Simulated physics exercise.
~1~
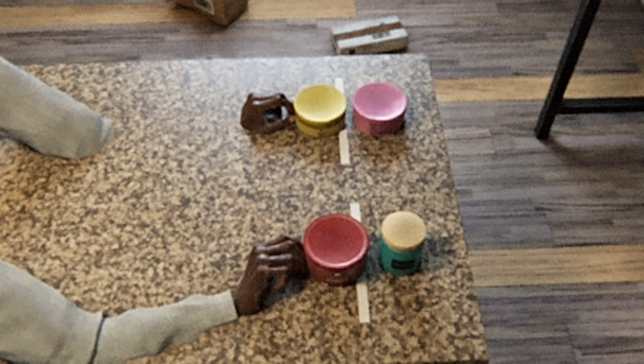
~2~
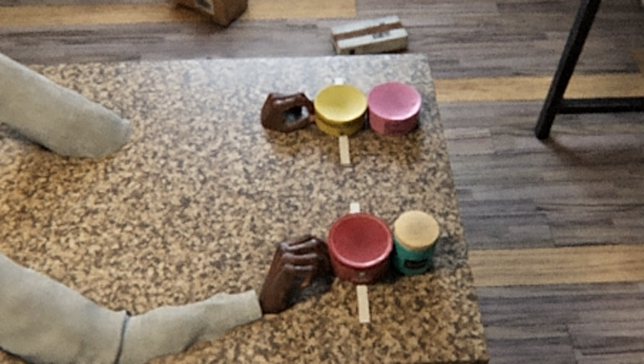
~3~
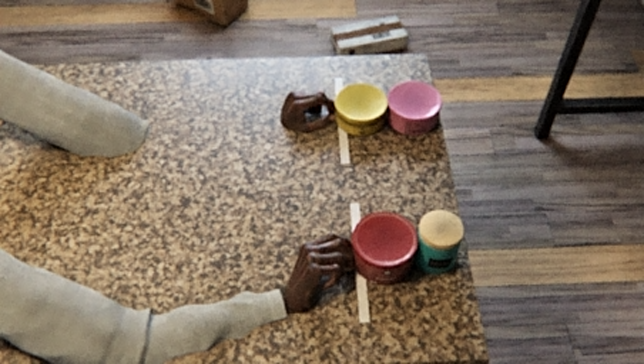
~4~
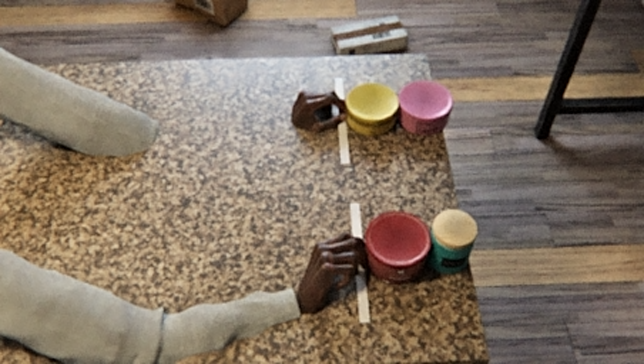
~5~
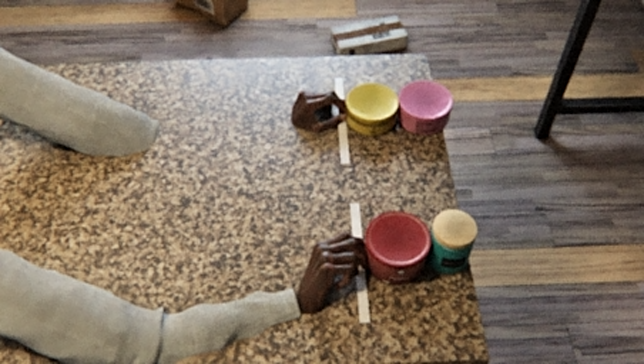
A red tub and a yellow tub, pushed by two dark hands in light sleeves, slide right across a speckled table, moving a turquoise jar and a pink tub ahead of them, until the hands stop at the tape strips with all four containers still on the table.
